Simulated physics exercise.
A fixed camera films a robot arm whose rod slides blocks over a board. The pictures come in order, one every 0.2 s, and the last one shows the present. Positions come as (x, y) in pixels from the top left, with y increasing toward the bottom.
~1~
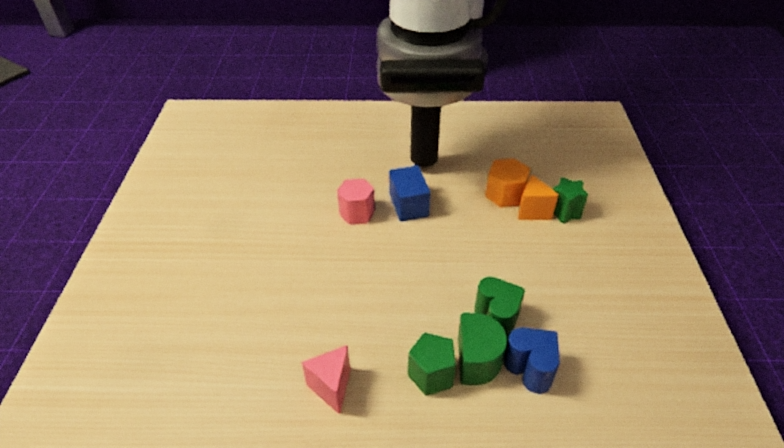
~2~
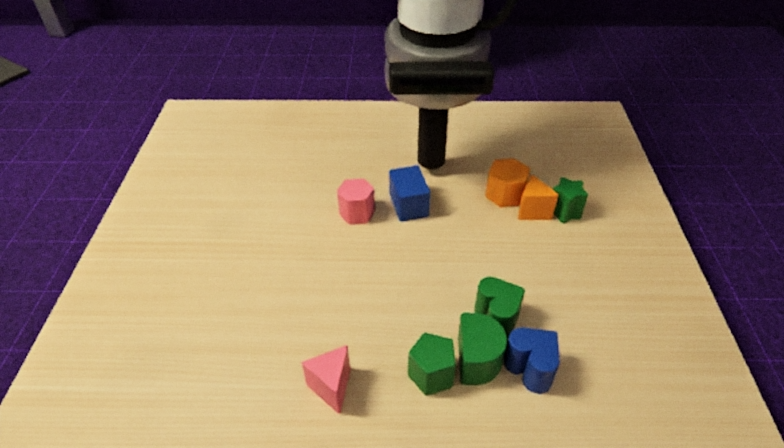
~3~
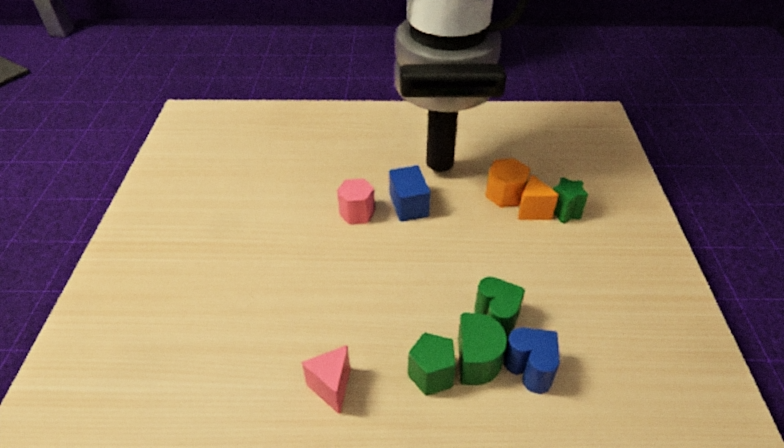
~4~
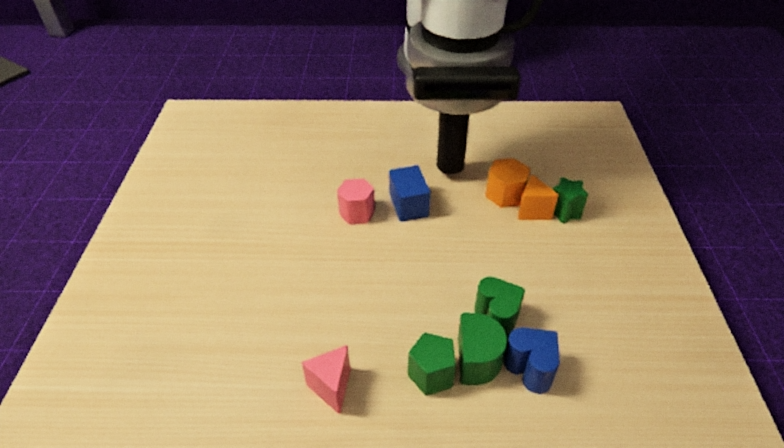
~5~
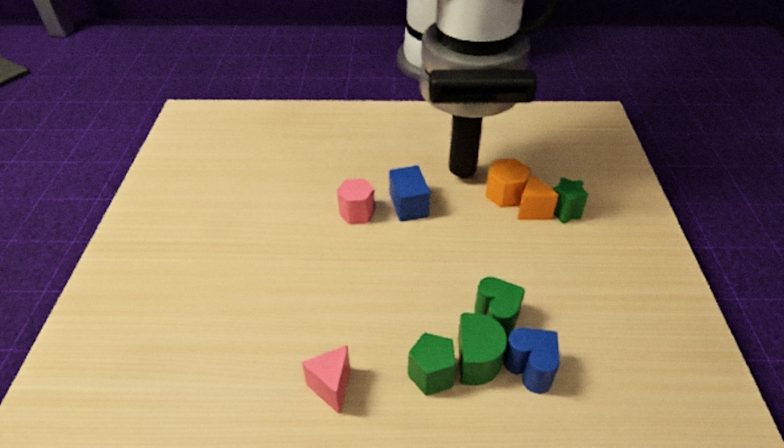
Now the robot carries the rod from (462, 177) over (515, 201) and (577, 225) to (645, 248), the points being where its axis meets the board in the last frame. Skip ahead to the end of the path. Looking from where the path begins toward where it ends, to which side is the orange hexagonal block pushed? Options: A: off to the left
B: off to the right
B (off to the right)
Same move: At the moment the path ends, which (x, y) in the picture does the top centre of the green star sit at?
It should be at (635, 197) by then.
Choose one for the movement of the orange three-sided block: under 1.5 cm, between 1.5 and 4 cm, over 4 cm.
It gets moved over 4 cm.
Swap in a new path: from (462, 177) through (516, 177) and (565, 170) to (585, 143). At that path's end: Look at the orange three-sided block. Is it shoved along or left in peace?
By the end it has moved.
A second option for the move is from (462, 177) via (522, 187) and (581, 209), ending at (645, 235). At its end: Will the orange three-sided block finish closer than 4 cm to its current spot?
Final answer: No.
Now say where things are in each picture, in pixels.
Tip of the rod at (424, 159), middles of tops, blue rectangle at (409, 181), orange hexagonal block at (510, 170), orange three-sided block at (538, 188), green star at (571, 188), in the first picture.
Rod at (431, 161), nothing pushed, in the second picture.
Rod at (440, 163), nothing pushed, in the third picture.
Rod at (450, 166), nothing pushed, in the fourth picture.
Rod at (463, 168), blue rectangle at (409, 181), orange hexagonal block at (510, 170), orange three-sided block at (538, 188), green star at (571, 188), in the fifth picture.
The first path, step by step. One third of the way, rod at (517, 193); orange hexagonal block at (551, 192), turned 20° clockwise; orange three-sided block at (573, 214), turned 15° clockwise; green star at (585, 191), turned 45° anticlockwise.
Two thirds of the way, rod at (580, 217); orange hexagonal block at (615, 221), turned 40° clockwise; orange three-sided block at (613, 245), turned 95° clockwise; green star at (615, 195), turned 100° anticlockwise.
At the end, rod at (649, 240); blue rectangle unmoved; orange hexagonal block at (674, 252), turned 75° clockwise; orange three-sided block at (615, 247), turned 105° clockwise; green star at (635, 197), turned 180° anticlockwise.
